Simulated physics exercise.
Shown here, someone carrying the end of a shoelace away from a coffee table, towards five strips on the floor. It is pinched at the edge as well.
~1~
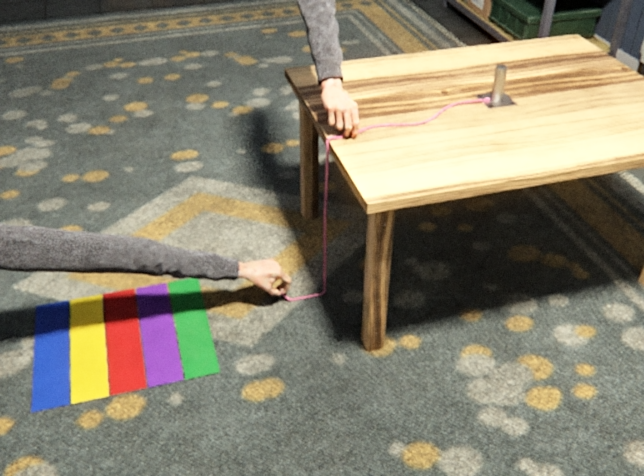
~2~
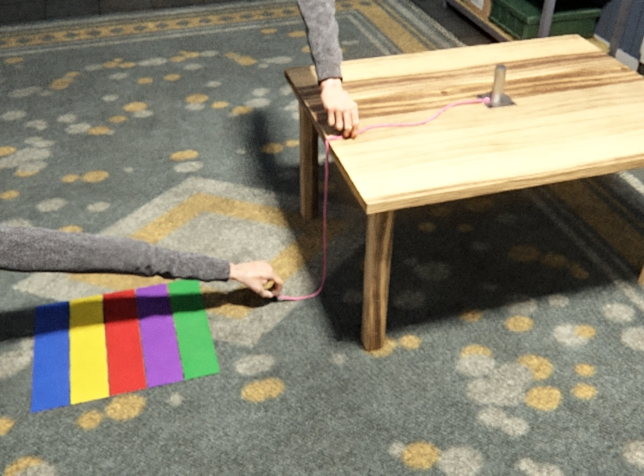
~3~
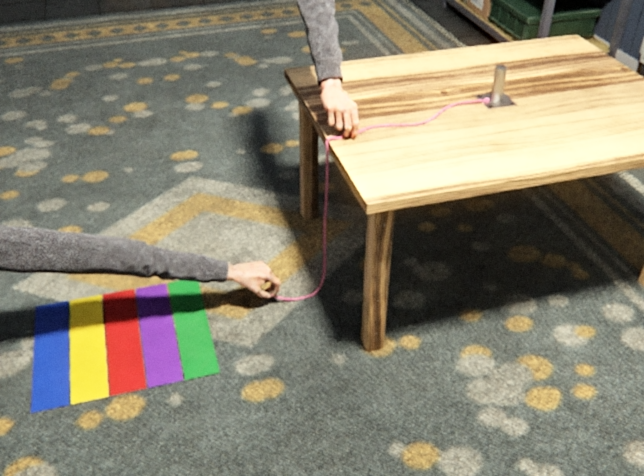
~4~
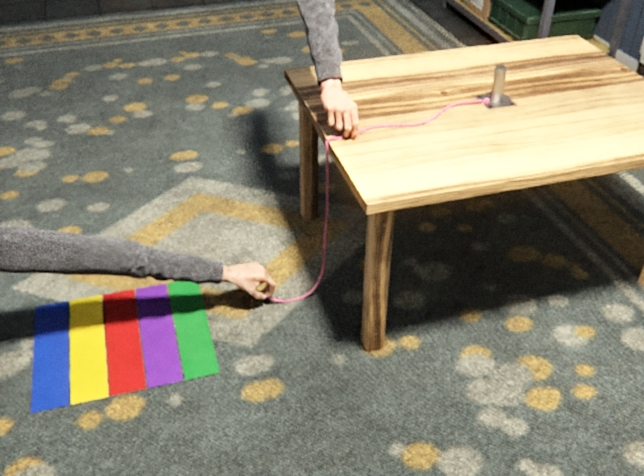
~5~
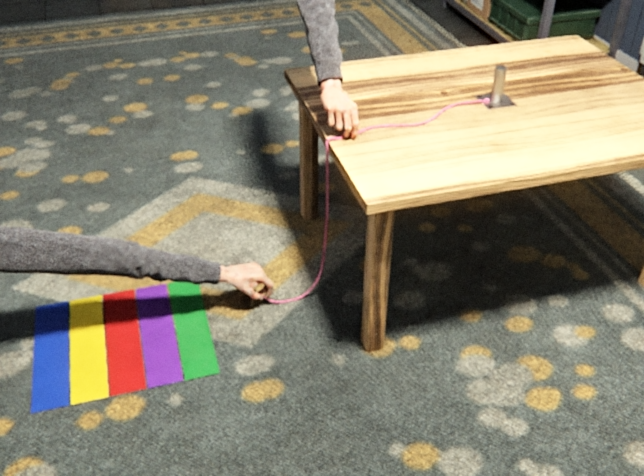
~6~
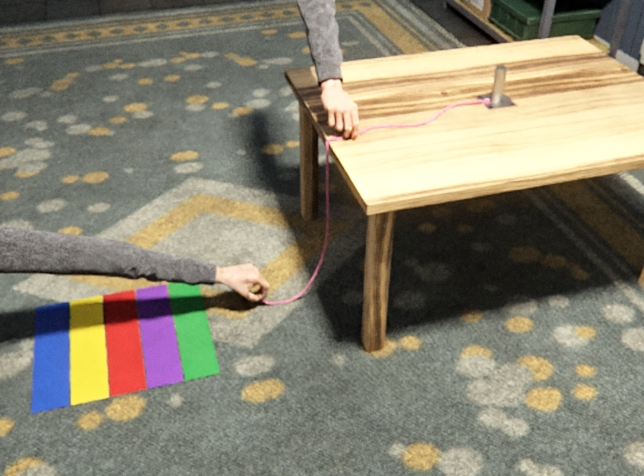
A hand held the end of a pink string hanging off a wooden table and drew it slightly left, near five coloured strips on the carpet, while another hand pinched it at the table's edge.
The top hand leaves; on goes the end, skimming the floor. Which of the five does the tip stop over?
The end stops over the purple strip.
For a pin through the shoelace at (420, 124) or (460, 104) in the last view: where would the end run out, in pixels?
In that order: (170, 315) and (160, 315).
Soon after, end near (227, 304); short of the strips.
Then, end near (184, 312); over green.
At full stretch, end near (159, 317); over purple. It gets as far as the purple strip.
